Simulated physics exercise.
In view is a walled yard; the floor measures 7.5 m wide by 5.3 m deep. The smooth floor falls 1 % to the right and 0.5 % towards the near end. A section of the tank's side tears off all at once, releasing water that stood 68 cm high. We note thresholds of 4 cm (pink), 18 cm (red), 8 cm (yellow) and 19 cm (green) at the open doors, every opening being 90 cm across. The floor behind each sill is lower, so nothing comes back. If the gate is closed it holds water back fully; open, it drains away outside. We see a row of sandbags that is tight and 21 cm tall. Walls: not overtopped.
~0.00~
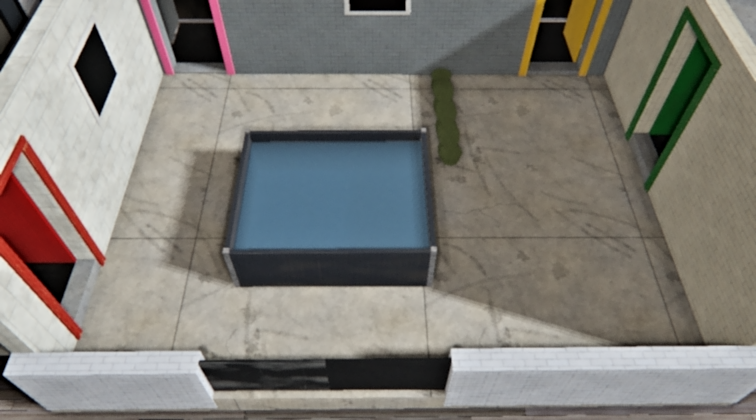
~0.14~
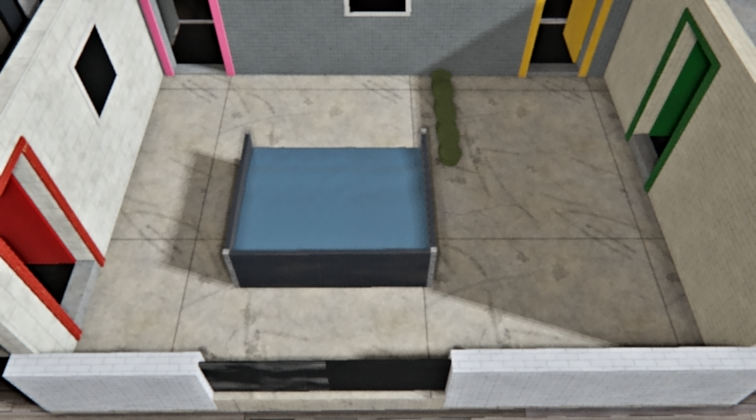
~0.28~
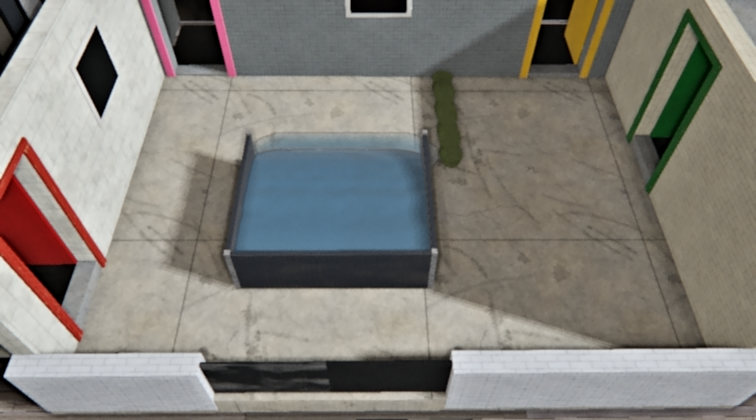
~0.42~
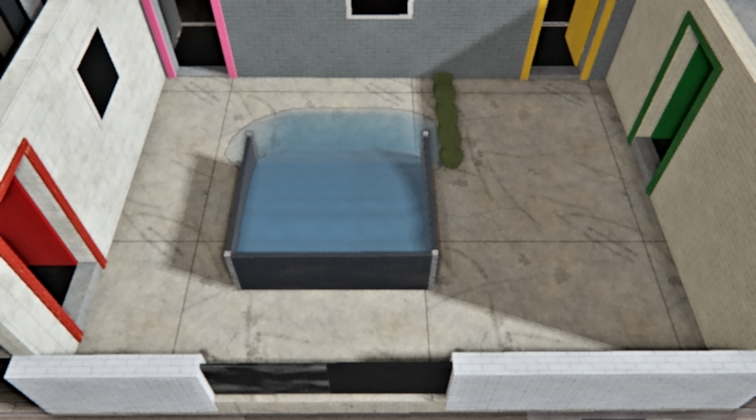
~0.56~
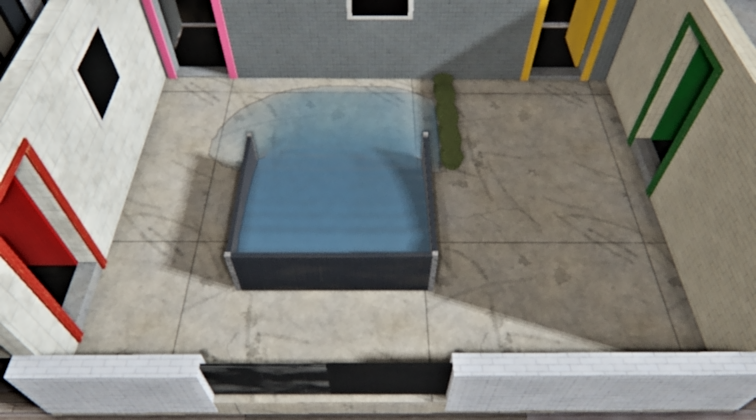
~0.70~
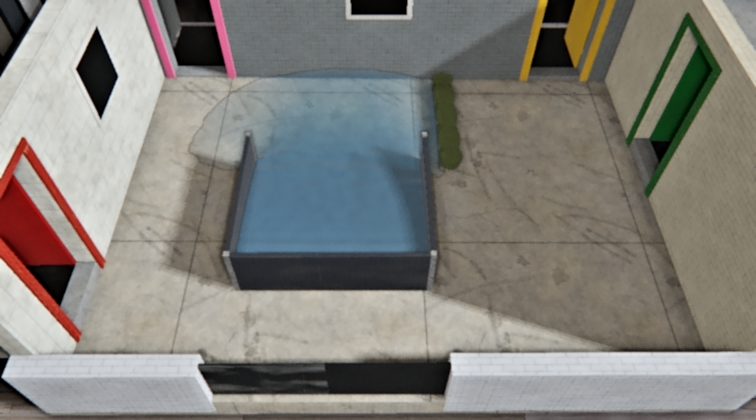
A dark-walled, open-topped tank of blue water stands left of centre on the pale concrete floor of a walled yard, seen from high above. A red doorway is at left, pink and yellow ones are at the back, a green one is at right, and a green strip lies behind the tank. The tank's far side vanishes, and water pours out in a rounded sheet, spreading towards the back wall and leftward.
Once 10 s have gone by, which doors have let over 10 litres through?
Taking each door: The pink door has let over 10 litres through; the red door has not let over 10 litres through; the yellow door has not let over 10 litres through; the green door has not let over 10 litres through.
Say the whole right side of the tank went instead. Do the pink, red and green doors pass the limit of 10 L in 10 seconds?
So pink stays lower, red stays lower, green tops it.
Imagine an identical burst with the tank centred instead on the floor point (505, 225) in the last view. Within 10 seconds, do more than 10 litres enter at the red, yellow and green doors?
At the red door the limit is not exceeded, at the yellow door surpassed, at the green door not exceeded.
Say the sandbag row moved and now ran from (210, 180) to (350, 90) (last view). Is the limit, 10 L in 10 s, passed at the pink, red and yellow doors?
With that change: Pink exceeds it, red stays within, yellow exceeds it.
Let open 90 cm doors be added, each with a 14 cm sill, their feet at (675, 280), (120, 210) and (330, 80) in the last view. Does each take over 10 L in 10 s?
Door 1: Lower; door 2: Lower; door 3: Higher.
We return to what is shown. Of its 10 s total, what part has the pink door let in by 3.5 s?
I'd put it at about 40 per cent by that point.
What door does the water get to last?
Red.
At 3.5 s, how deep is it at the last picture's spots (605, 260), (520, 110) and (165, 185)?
Reading - approx. 0 / 4 / 8 cm.
After 1.4 s water covers 25 % of the floor and is deepest (48 cm) near (422, 81); pink door 10 cm at the sill, 1 L in, red door not reached, yellow door not reached, green door not reached.
After 2.2 s water covers 35 % of the floor and is deepest (42 cm) near (424, 96); pink door 17 cm at the sill, 28 L in, red door not reached, yellow door 4 cm at the sill, 0 L in, green door not reached.
After 3.5 s water covers 60 % of the floor and is deepest (26 cm) near (166, 109); pink door 19 cm at the sill, 120 L in, red door 2 cm at the sill, 0 L in, yellow door 4 cm at the sill, 0 L in, green door 11 cm at the sill, 0 L in.
After 6.0 s water covers 80 % of the floor and is deepest (18 cm) near (65, 381); pink door 12 cm at the sill, 265 L in, red door 5 cm at the sill, 0 L in, yellow door 5 cm at the sill, 1 L in, green door 5 cm at the sill, 0 L in.
After 10.0 s water covers 90 % of the floor and is deepest (14 cm) near (665, 381); pink door 6 cm at the sill, 316 L in, red door 8 cm at the sill, 0 L in, yellow door 3 cm at the sill, 1 L in, green door 8 cm at the sill, 0 L in.
